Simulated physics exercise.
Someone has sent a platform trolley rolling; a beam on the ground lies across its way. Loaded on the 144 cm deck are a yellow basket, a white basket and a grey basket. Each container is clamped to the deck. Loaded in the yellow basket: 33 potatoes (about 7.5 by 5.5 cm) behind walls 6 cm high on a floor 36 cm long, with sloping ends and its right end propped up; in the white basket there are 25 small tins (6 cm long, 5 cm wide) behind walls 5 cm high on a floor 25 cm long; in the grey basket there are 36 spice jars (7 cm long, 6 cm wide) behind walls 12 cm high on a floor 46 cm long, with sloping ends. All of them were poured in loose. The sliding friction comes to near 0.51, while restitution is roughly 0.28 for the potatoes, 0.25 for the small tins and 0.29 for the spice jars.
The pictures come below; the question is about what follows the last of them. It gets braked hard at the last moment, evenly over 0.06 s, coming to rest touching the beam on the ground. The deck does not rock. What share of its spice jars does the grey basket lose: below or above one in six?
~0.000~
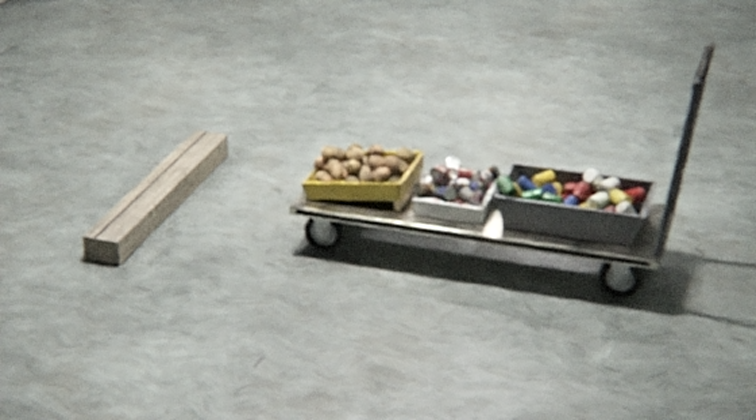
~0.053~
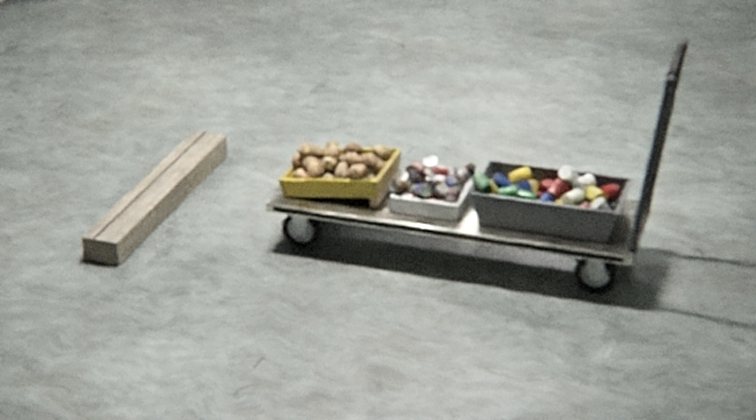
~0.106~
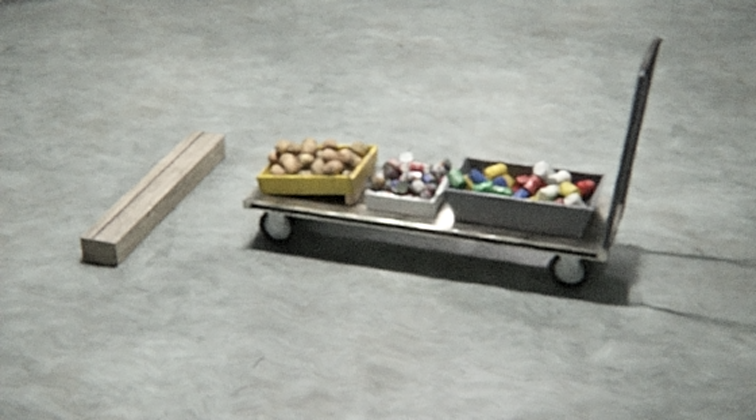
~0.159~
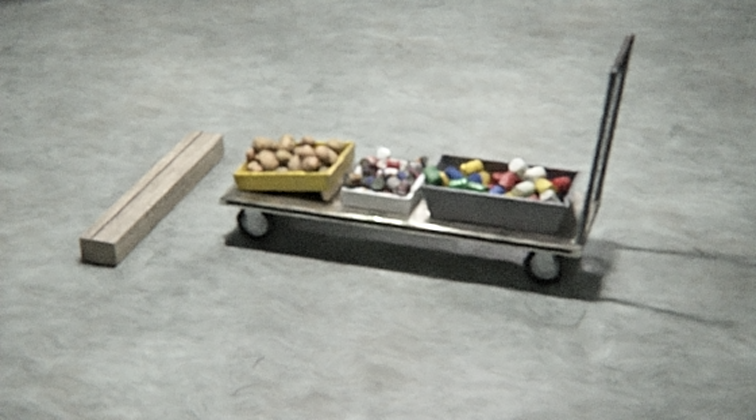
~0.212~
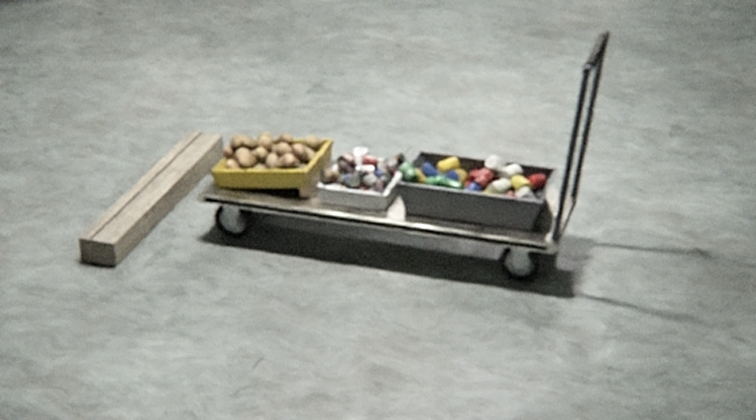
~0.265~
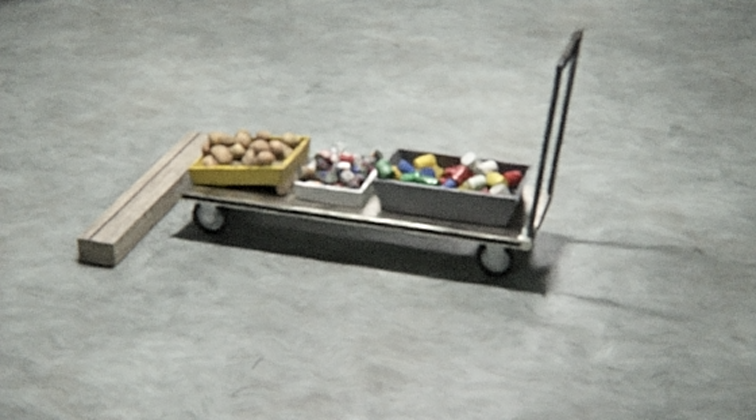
My money is on the escaped share keeping south of a sixth.
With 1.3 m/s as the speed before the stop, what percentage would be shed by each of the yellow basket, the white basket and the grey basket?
Then the yellow basket sheds 20 per cent of its load, the white basket 20 per cent, and the grey basket 0 per cent.
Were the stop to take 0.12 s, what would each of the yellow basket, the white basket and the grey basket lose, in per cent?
Result - yellow basket: 30 percent, white basket: 10 percent, grey basket: 0 percent.
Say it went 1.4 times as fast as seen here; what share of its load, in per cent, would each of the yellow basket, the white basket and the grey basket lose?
Then the yellow basket sheds 40 per cent, the white basket 30 per cent, and the grey basket 20 per cent.
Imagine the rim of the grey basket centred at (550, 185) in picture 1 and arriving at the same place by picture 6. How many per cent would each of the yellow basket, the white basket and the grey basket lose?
Under that change it'd be yellow basket at 20, white basket at 20 and grey basket at 0 percent.
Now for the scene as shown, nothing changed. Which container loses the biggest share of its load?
Answer: The yellow basket.
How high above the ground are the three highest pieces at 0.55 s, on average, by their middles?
About 40 cm up, on average.
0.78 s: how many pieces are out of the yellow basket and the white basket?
Out by then, roughly: Yellow basket 12, white basket 6.
After 0.33 s, the brake bites.
After 0.43 s, 2 of 33 out of the yellow basket, 2 of 25 out of the white basket and 1 of 36 out of the grey basket.
After 0.55 s, 8 of 33 out of the yellow basket, 4 of 25 out of the white basket and 1 of 36 out of the grey basket.
After 0.78 s, 12 of 33 out of the yellow basket, 6 of 25 out of the white basket and 1 of 36 out of the grey basket.
When it is over (at 1.28 s), 12 of 33 out of the yellow basket, 6 of 25 out of the white basket and 2 of 36 out of the grey basket. Asked share, 2 of 36, 6 per cent.
